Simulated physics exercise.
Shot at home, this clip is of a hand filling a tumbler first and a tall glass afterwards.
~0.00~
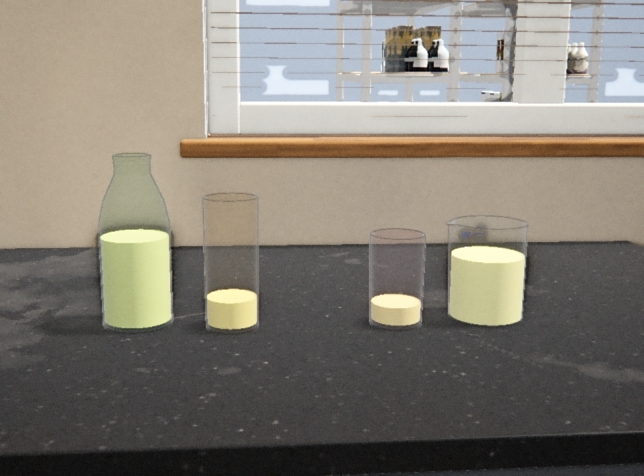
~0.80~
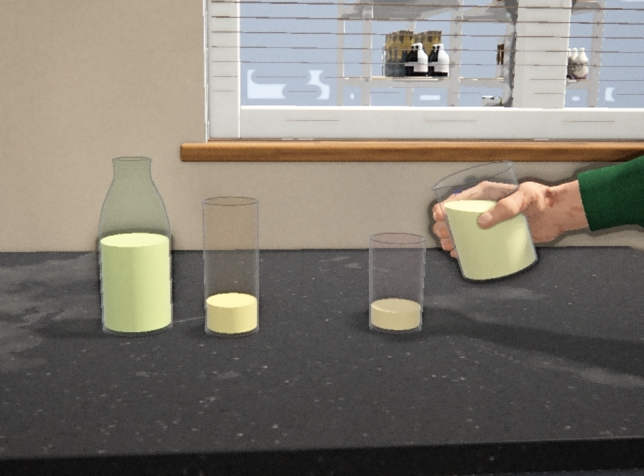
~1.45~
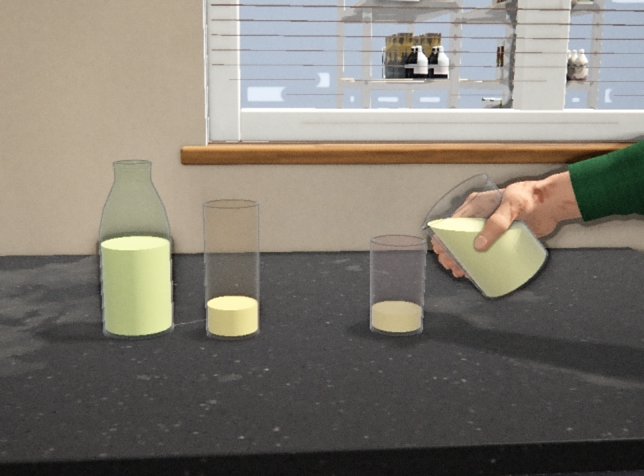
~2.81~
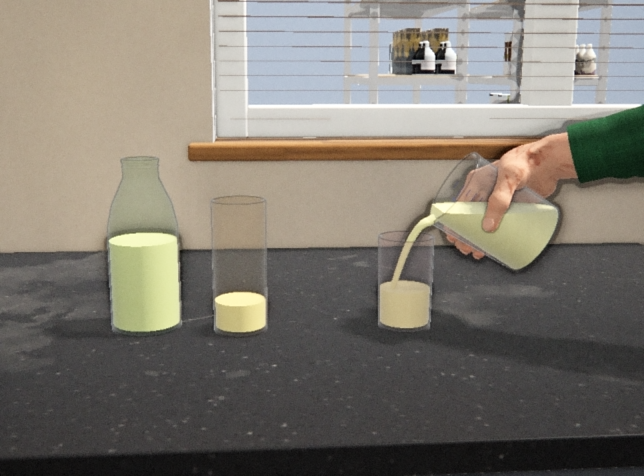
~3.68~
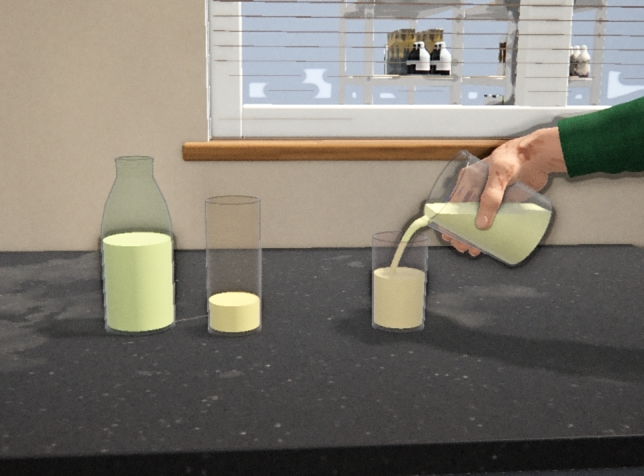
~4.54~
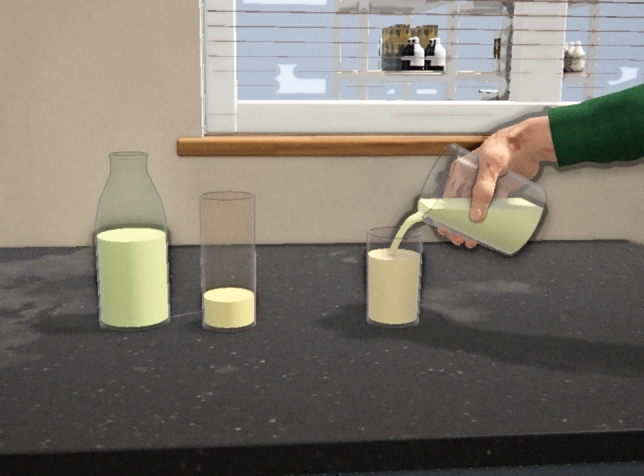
A hand lifts the right-hand beaker and pours pale yellow liquid into the tumbler beside it.
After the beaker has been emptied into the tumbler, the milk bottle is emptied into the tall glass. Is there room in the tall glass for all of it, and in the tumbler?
In the end I expect the tall glass will spill, I expect the tumbler will spill.
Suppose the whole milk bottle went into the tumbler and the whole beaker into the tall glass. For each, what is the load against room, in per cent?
The first sits near 180 per cent of capacity and the second near 130 per cent.
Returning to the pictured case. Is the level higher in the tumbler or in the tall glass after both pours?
The one on the left.
By 7.0 s, the tumbler is full to the brim with a puddle round it.
By 22.5 s, the tall glass is full to the brim with a puddle round it; the tumbler is full to the brim with a puddle round it.
